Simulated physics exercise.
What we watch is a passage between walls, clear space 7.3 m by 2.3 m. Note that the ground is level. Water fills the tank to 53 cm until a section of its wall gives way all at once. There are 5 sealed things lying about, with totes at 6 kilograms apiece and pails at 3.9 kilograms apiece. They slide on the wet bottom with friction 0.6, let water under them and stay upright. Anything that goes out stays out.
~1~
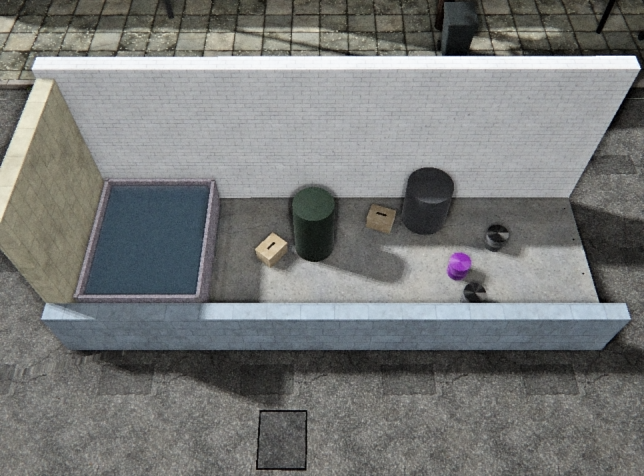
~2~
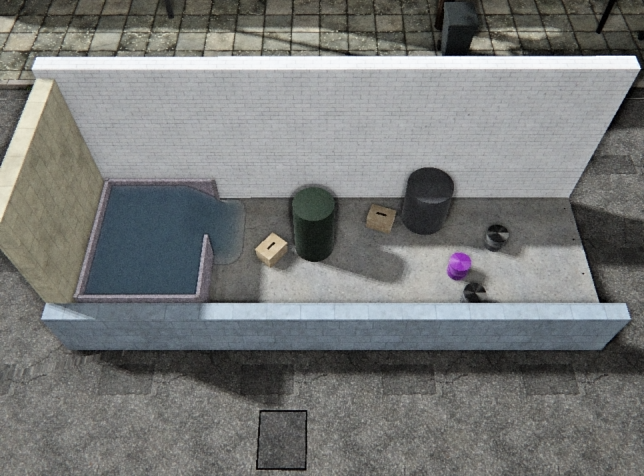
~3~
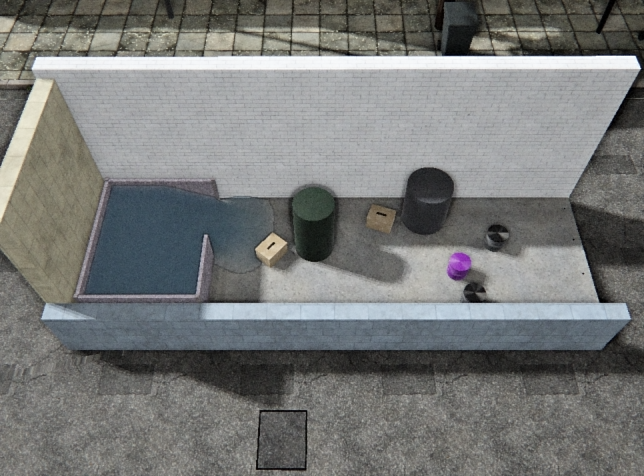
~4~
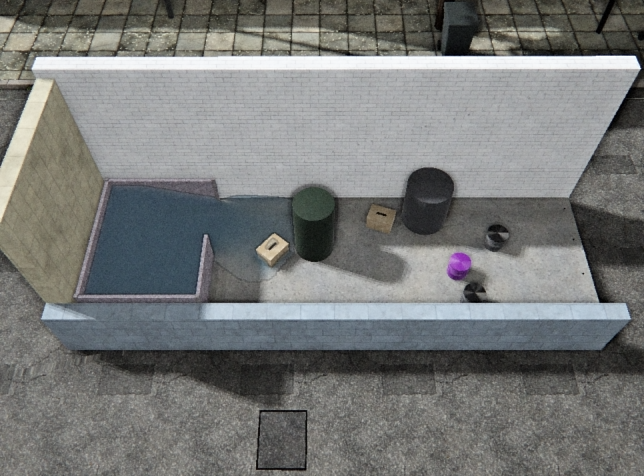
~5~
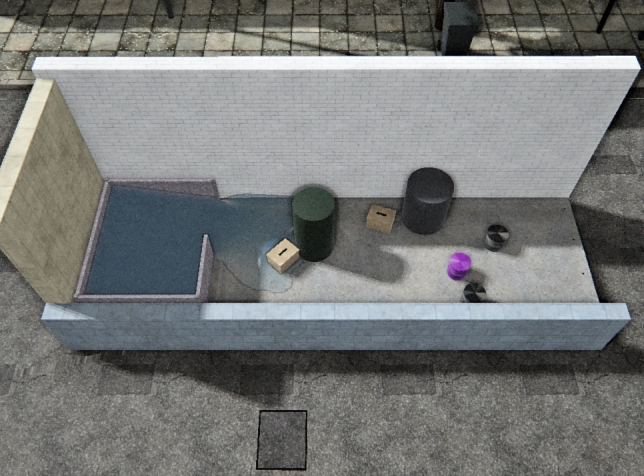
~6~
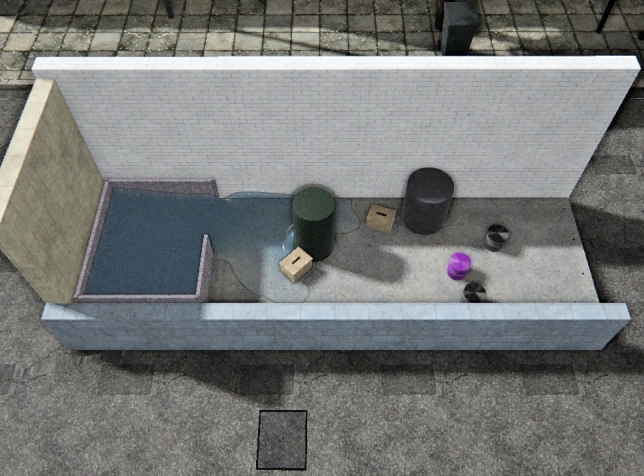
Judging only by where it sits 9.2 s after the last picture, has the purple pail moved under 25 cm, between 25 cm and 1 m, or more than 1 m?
It ends distant.
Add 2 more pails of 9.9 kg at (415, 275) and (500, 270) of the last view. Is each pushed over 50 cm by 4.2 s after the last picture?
Result, in sequence: Exceeded; not exceeded.
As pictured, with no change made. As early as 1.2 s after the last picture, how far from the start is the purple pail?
Displacement by then near 5 cm.
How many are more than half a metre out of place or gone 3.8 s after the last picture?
By that time the total stands at 4.
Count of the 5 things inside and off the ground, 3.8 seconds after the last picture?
At that instant the tally stands at 0.
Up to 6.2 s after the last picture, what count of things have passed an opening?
4 in total.
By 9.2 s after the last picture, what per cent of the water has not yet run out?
Remaining: Approx. 68 per cent.
Then, 1.2 s after the last picture the purple pail is near (464, 263), 0.0 m from its start, aground; 0 of 5 are out; 0 afloat.
Then, 3.8 s after the last picture the purple pail has gone out; 4 of 5 are out; 0 afloat.
Then, 6.2 s after the last picture the purple pail has gone out; 4 of 5 are out; 0 afloat.
Then, 9.2 s after the last picture the purple pail has gone out; 4 of 5 are out; 0 afloat.
